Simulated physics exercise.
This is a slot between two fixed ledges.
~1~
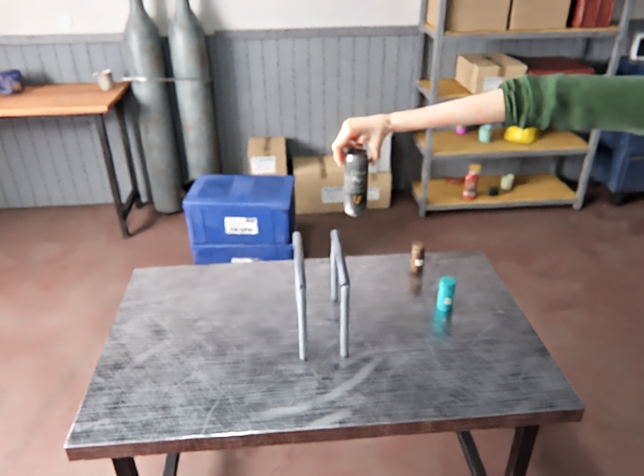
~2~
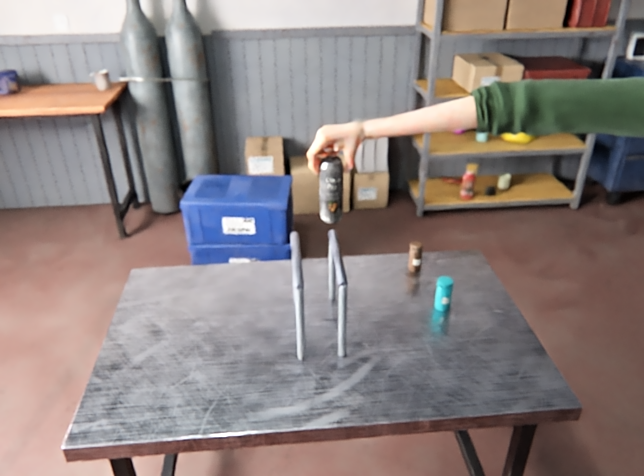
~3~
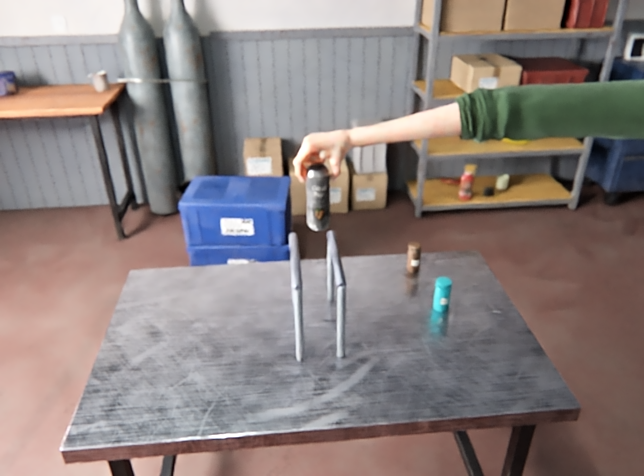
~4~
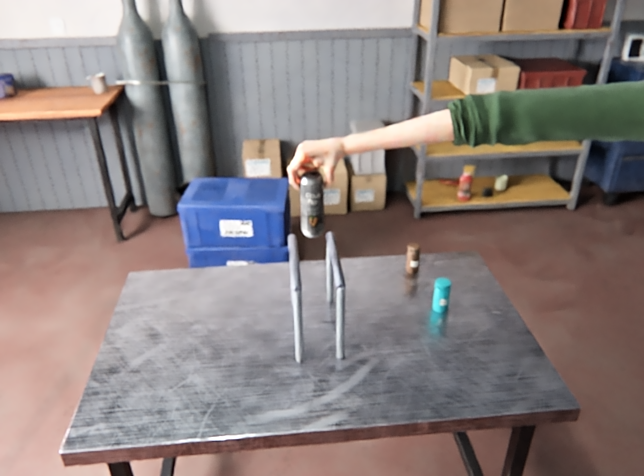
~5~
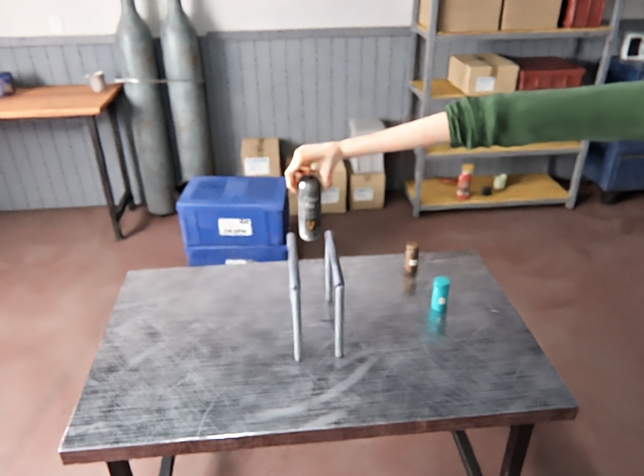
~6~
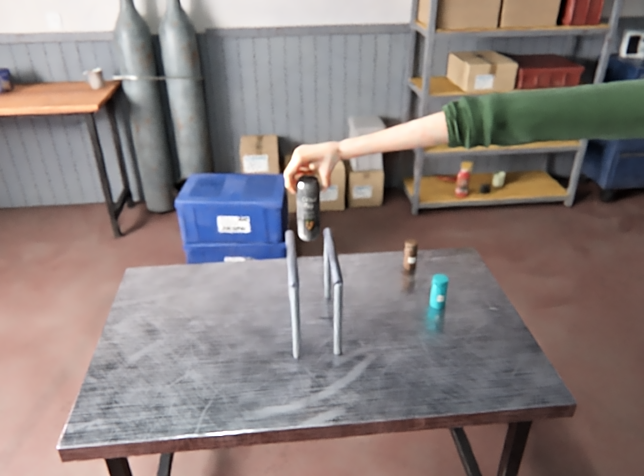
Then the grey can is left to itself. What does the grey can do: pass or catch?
As it turns out, it drops through.
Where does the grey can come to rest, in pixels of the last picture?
At about (311, 301).
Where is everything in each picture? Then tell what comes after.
Being brought over the gap; grey can (356, 183); turquoise shaker (446, 294), in the first picture.
Being brought over the gap; grey can (332, 191); turquoise shaker (444, 294), in the second picture.
Being brought over the gap; grey can (318, 198); turquoise shaker (443, 294), in the third picture.
Being brought over the gap; grey can (312, 205); turquoise shaker (442, 295), in the fourth picture.
Being brought over the gap; grey can (310, 209); turquoise shaker (441, 294), in the fifth picture.
Held still over the gap; grey can (309, 209); turquoise shaker (439, 291), in the sixth picture.
Then, 0.32 s later than the last frame, grey can moved well along near (311, 286).
Then, 0.66 s later than the last frame, grey can moved well along near (311, 301).
When it is over, moved from the start, grey can; the other 2 as before. End places, in pixels of the last picture, grey can near (311, 301). The can goes down the gap.
